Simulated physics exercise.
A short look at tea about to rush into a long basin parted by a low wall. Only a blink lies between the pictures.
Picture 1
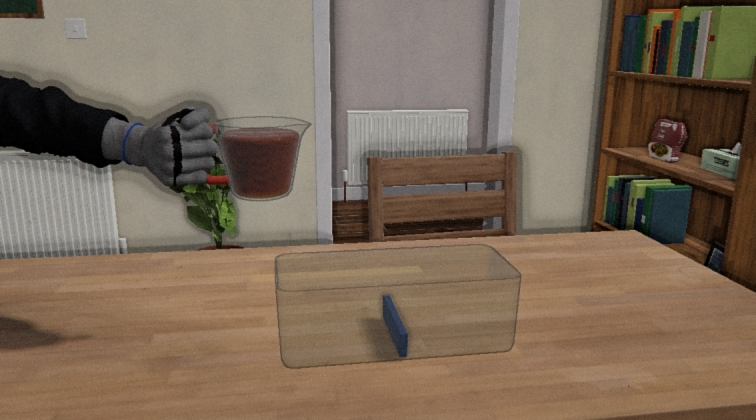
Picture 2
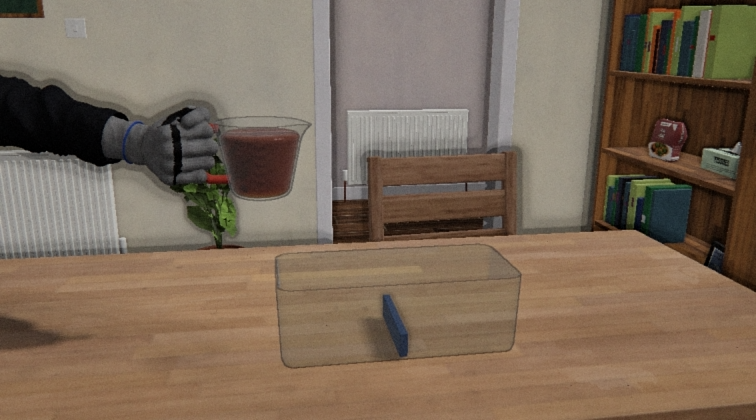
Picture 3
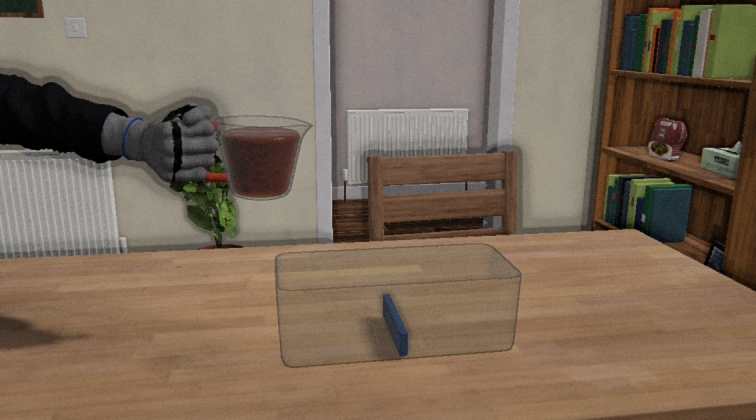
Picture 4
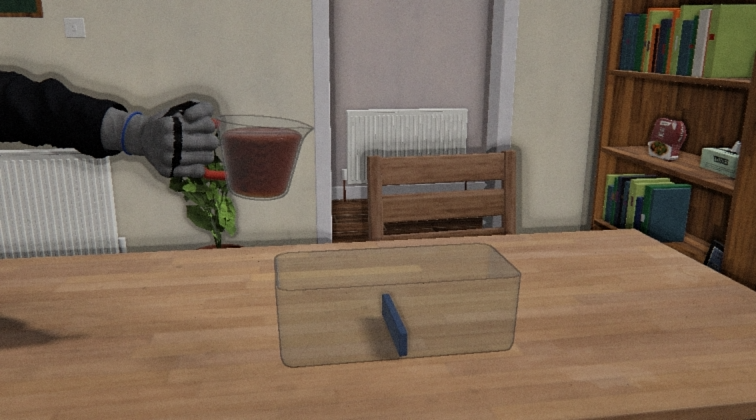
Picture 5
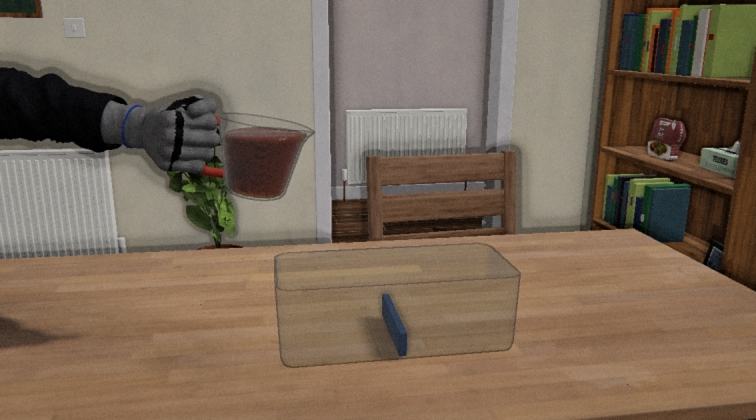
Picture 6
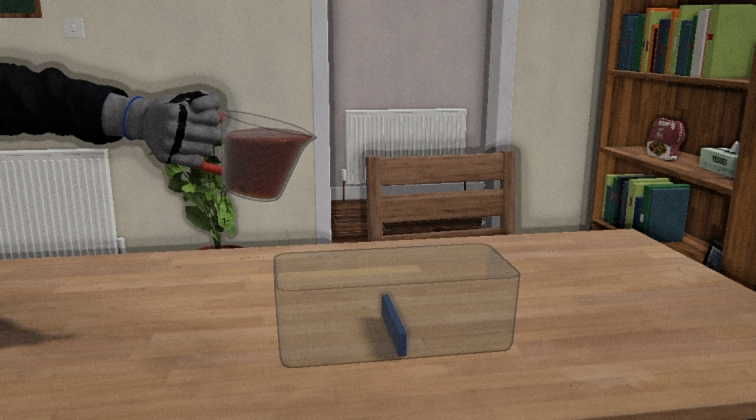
We see a gray-gloved hand holding a clear cup of reddish-brown liquid above a wooden table, left of a transparent basin with a low blue divider; the cup stays nearly still, then tilts slightly to the right.
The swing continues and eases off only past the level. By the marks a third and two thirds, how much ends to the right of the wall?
The share right of the wall is not even a third.
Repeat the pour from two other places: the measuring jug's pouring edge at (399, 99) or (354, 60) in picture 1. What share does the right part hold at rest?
The first gives 90 %, the second 80 %.
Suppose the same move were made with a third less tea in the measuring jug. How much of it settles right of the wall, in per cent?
About 10 per cent.
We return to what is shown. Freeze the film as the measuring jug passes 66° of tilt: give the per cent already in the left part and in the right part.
Some 15 per cent left and 0 right.
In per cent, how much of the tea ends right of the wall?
Roughly 5 in a hundred.
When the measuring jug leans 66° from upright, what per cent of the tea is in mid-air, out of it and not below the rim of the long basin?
Some 25 per cent.
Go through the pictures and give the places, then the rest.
In the first picture, tilt 0°; pouring edge (311, 123); surface from (219, 133) to (300, 132); the long basin's rim runs from (276, 273) to (505, 261); the wall's top is at (394, 314).
In the second picture, tilt 1°; pouring edge (312, 123); surface from (219, 133) to (300, 132).
In the third picture, tilt 2°; pouring edge (313, 124); surface from (220, 132) to (301, 132).
In the fourth picture, tilt 6°; pouring edge (314, 127); surface from (221, 132) to (303, 132).
In the fifth picture, tilt 10°; pouring edge (316, 131); surface from (224, 133) to (307, 133).
In the sixth picture, tilt 15°; pouring edge (317, 136); surface from (224, 135) to (312, 134).
A moment on, the measuring jug is tipped part way and 61 per cent is still to pour, 15 is left of the wall and 0 right of it.
Next, the measuring jug is tipped on its side and 8 per cent is still to pour, 76 is left of the wall and 2 right of it.
Then the measuring jug is tipped right over and 0 per cent is still to pour, 91 is left of the wall and 6 right of it.
Later the measuring jug is tipped right over and 0 per cent is still to pour, 91 is left of the wall and 6 right of it.
Finally, 91 per cent lies left of the wall, 6 right of it and 3 outside.
